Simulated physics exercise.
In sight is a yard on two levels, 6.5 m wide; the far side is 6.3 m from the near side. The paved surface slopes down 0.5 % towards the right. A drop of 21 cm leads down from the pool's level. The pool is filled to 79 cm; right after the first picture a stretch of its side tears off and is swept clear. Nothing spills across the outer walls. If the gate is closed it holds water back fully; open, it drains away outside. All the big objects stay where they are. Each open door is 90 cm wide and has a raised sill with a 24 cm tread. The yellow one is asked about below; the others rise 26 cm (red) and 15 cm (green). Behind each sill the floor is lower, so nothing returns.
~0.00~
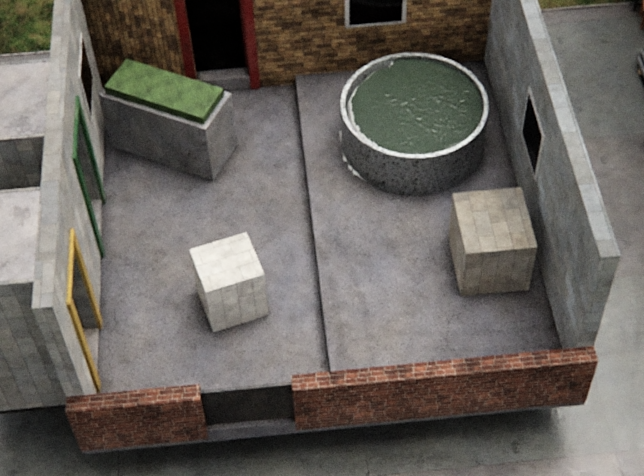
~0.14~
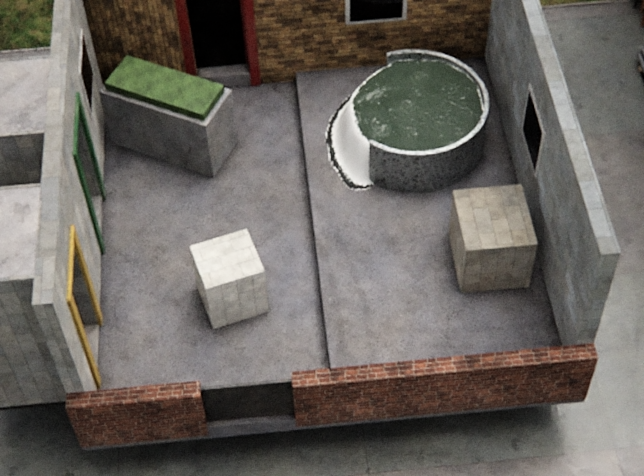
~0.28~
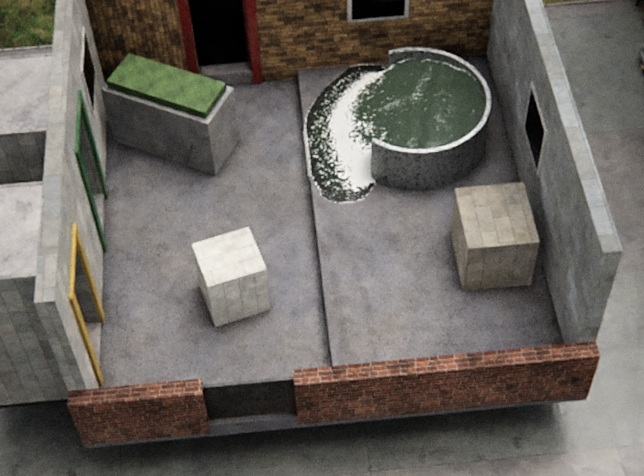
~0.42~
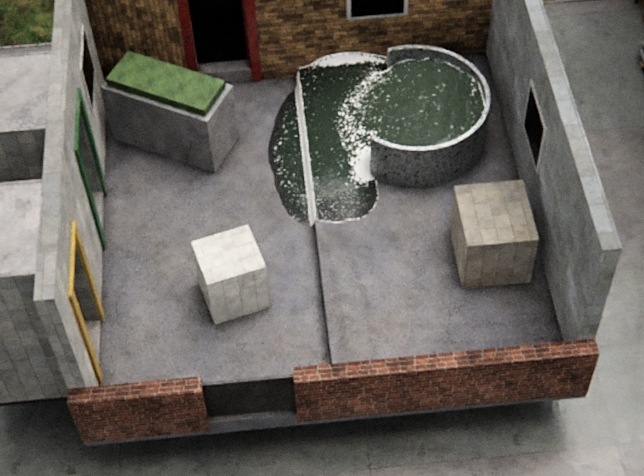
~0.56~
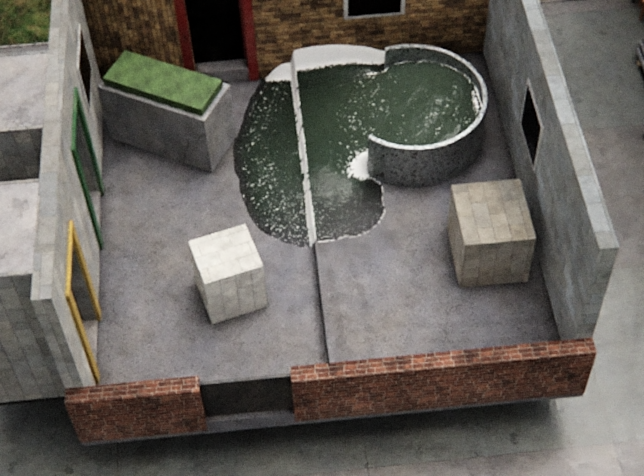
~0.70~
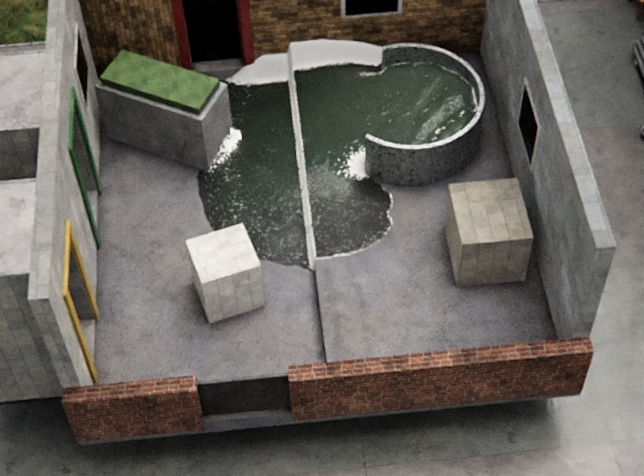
Walled concrete yard with a round pool, its left side opening and green water pouring out, spreading leftward across the paving.
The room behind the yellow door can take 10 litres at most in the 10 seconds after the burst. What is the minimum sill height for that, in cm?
About 18 cm.
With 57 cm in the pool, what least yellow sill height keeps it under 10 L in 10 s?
Some 11.0 cm.
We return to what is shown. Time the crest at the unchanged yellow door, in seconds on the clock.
Around 8.5 s.
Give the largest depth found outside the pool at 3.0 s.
About 62 cm.
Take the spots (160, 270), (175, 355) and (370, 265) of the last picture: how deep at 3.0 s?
In that order: 9, 2 and 0 cm.
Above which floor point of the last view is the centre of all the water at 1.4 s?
Near (320, 133).
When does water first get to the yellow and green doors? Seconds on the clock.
Yellow 1.8 s, green 1.2 s.
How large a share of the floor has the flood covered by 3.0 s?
About 60 per cent.
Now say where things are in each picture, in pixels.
Still water, 79 cm deep, in the pool at (414, 107); the yellow door at (85, 316) is dry, in the first frame.
Water pours out at (347, 119) and has run 0.3 m, to a hidden place; about 8 cm deep outside, 79 cm at the back, in the second frame.
The gap is at (349, 120), the front 0.8 m out at (358, 67); the back of the pool holds 79 cm, in the third frame.
Water pours out at (348, 120) and has run 1.3 m, to (294, 212); about 10 cm deep outside, 74 cm at the back, in the fourth frame.
The front is at (261, 223), 1.8 m from the gap at (345, 120); 6.6 m2 of floor is wet, 67 cm left at the back, in the fifth frame.
The gap is at (342, 119), the front 2.4 m out at a hidden place; the back of the pool holds 63 cm; 2.7 m in a straight line remain to the yellow door at (81, 307), in the sixth frame.
After 1.4 s water covers 45 % of the floor, deepest (48 cm) near (102, 98); it has not reached the yellow door.
After 3.0 s water covers 60 % of the floor, deepest (62 cm) near (112, 120); 12 cm at the yellow door, 7 litres in over its 6 cm sill.
After 10.0 s water covers 80 % of the floor, deepest (20 cm) near (100, 169); 11 cm at the yellow door, 176 litres in over its 6 cm sill.
At the yellow door as built, the water arrived by 1.9 s and peaked near 19 cm at 8.6 s.
Run again over the same 10 s with other heights there, 24 litres in over 14.5 cm, 6 litres over 19.5 cm. The limit of 10 litres is kept from about 18 cm up.
